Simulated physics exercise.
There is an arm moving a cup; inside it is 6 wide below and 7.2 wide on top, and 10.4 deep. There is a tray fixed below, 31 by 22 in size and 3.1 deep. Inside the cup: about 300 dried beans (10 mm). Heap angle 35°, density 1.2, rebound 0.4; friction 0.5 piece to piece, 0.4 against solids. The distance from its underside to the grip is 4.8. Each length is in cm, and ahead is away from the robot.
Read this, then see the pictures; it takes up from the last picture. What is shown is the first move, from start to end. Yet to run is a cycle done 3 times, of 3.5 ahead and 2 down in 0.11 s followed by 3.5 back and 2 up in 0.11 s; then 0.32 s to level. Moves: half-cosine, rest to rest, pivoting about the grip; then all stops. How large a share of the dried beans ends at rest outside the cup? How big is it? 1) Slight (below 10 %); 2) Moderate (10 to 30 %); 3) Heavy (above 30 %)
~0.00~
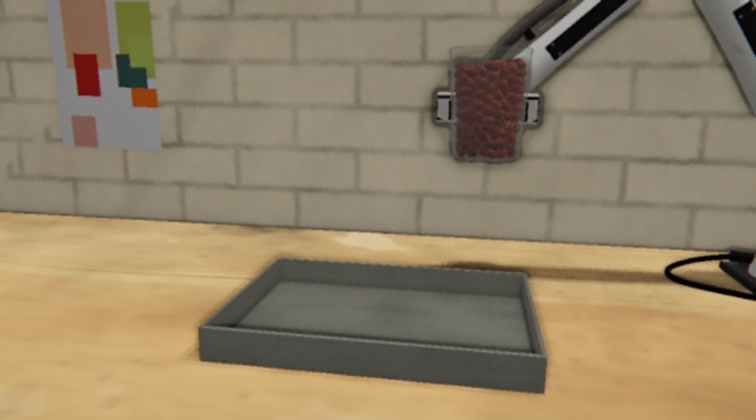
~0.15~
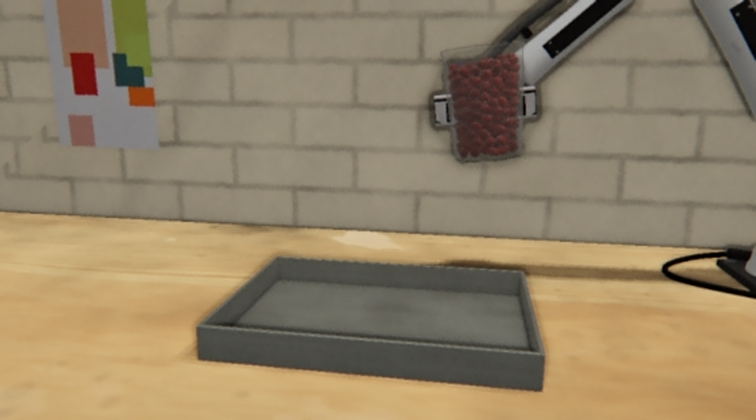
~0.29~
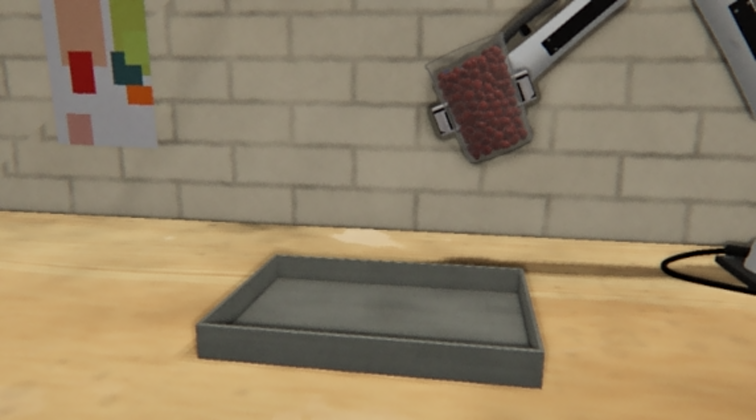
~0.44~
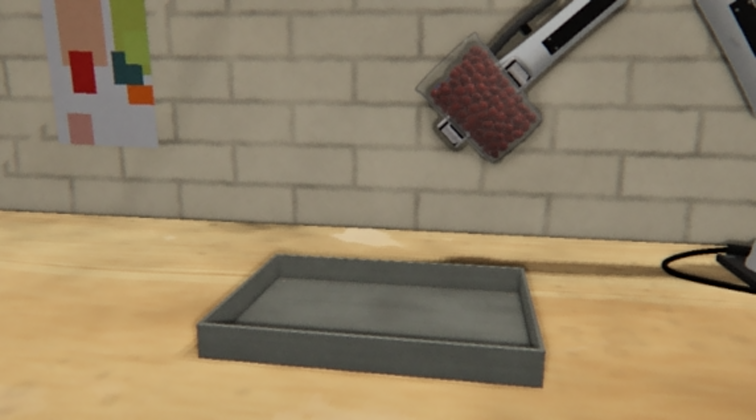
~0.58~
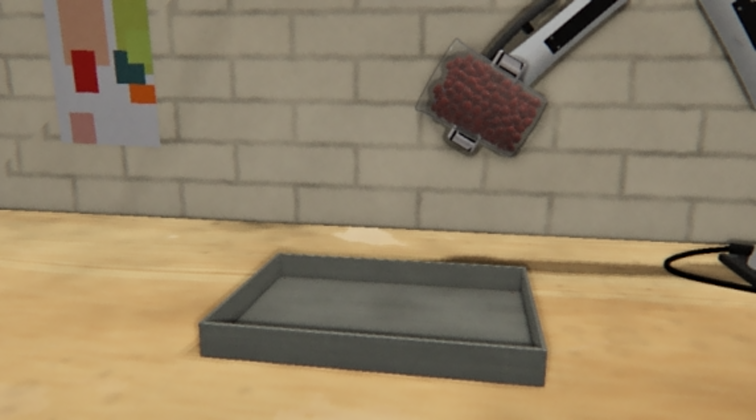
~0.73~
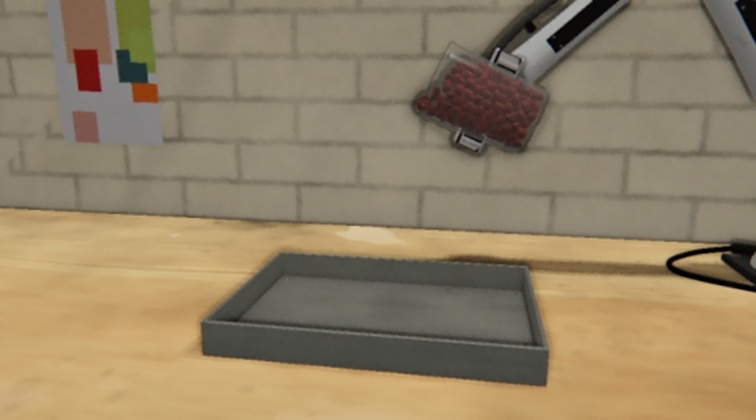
2, moderate (10 to 30 %).
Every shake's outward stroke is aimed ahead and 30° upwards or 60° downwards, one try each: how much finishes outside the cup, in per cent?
Result: Approx. 60 % and 10 %, one try each.
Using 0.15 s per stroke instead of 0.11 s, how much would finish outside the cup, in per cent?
It would come to roughly 10 %.
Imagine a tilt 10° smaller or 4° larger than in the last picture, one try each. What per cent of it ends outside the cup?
About 10 and 25 %.
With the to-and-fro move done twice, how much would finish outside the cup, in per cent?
Estimate for that case: 15 %.
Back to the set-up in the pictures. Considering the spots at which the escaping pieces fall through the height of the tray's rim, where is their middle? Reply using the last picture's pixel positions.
I'd put it somewhere near (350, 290).
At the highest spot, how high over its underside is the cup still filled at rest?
9.5 cm.
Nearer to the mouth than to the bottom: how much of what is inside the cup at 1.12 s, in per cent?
Near 50 in a hundred.
After 1.12 s, tilted 67° forward, highest piece 25 above the table; 265 in the cup, 28 in the tray, 6 in flight or on a rim.
After 1.51 s, tilted 45° forward, highest piece 26 above the table; 238 in the cup, 54 in the tray, 7 in flight or on a rim.
After 1.91 s, level, highest piece 28 above the table; 238 in the cup, 61 in the tray.
After 2.96 s, level, highest piece 28 above the table; 238 in the cup, 61 in the tray.
At rest, 238 in the cup, 61 in the tray. That is 20 % outside the cup.
